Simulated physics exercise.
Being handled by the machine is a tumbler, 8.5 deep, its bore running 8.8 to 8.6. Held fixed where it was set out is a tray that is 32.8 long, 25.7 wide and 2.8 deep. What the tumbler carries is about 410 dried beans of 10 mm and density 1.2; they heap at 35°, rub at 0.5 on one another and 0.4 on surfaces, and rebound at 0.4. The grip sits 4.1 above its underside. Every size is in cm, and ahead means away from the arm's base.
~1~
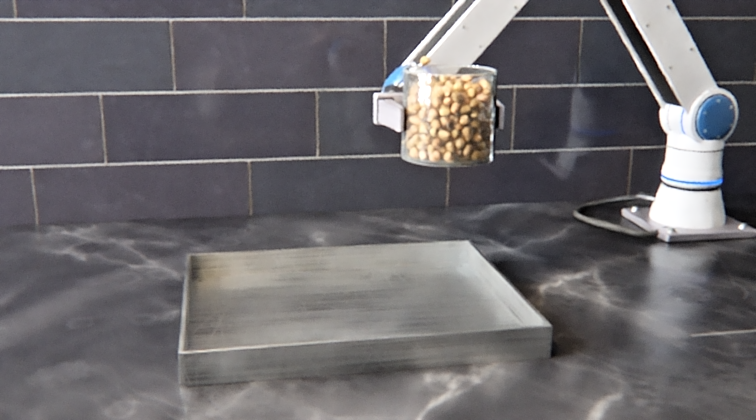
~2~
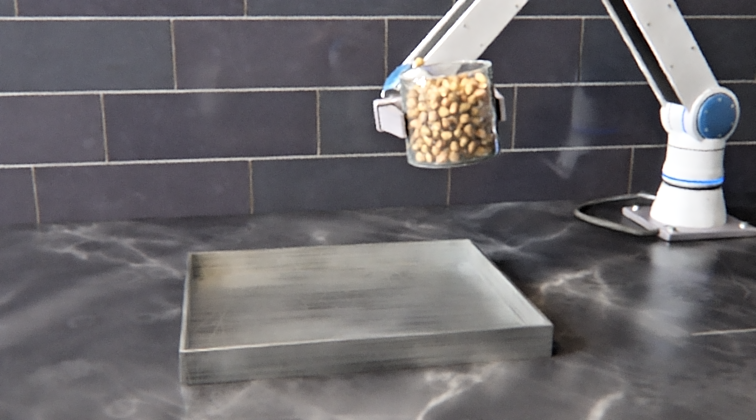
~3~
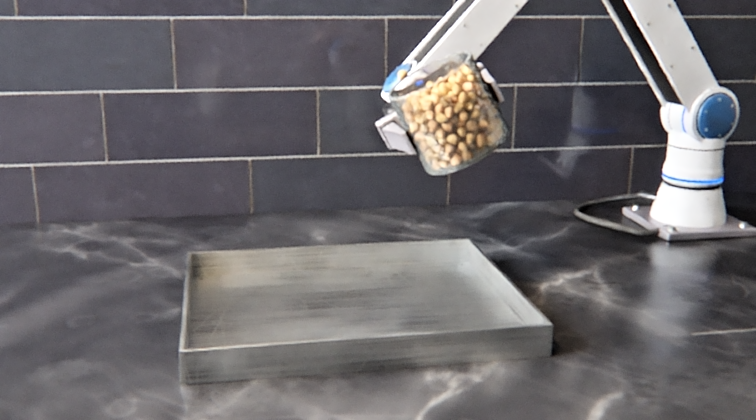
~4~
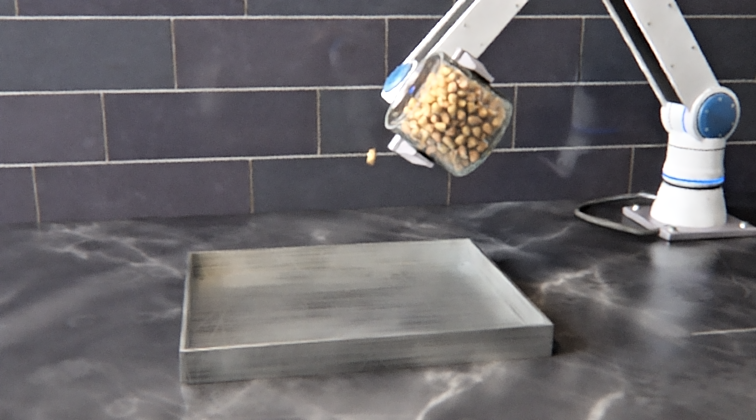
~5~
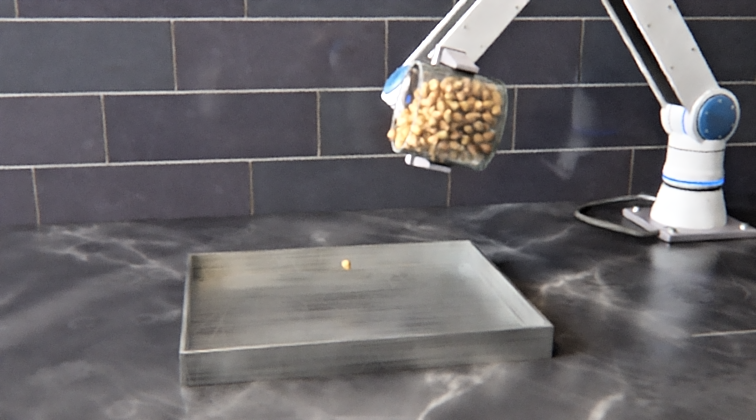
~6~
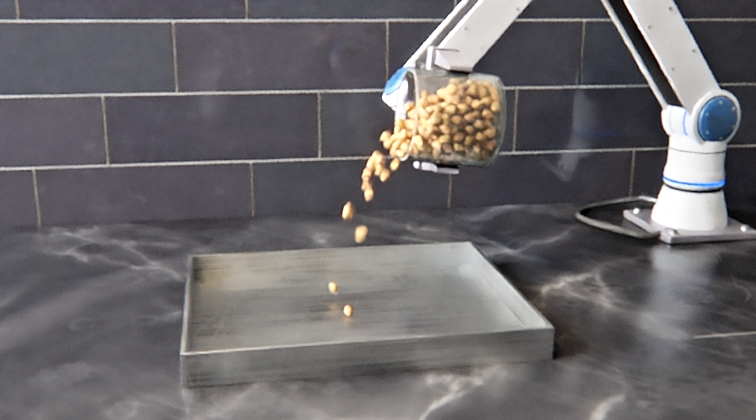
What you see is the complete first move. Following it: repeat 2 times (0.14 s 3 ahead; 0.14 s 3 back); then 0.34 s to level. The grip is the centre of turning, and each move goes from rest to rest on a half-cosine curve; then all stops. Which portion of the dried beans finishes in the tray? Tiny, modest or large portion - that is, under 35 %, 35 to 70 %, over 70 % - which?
A modest portion.
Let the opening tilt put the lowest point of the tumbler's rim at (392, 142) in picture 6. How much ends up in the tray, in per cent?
The share is about 15 percent.
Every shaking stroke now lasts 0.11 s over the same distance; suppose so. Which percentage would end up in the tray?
Estimate: Near 60 per cent.
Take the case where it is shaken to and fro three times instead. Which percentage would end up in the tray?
About 55 per cent in that case.
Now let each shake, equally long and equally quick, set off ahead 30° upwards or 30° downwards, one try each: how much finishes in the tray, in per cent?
Try one gives about 45 in a hundred, try two about 35 in a hundred.
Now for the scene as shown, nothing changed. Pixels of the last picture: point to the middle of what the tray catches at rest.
Centre estimate: Around (325, 309).
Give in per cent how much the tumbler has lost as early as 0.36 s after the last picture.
About 30 in a hundred parts are out by then.
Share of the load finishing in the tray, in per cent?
Roughly 45 %.
Then, 0.36 s on, tilted 84° forward, highest piece 22 above the table; 289 in the tumbler, 96 in the tray, 28 in flight or on a rim.
Then, 0.72 s on, tilted 46° forward, highest piece 22 above the table; 225 in the tumbler, 185 in the tray, 3 in flight or on a rim.
Then, 1.10 s on, level, highest piece 22 above the table; 225 in the tumbler, 188 in the tray.
Then, 2.15 s on, level, highest piece 22 above the table; 225 in the tumbler, 188 in the tray.
In the end, 225 in the tumbler, 188 in the tray. That is 46 % in the tray.
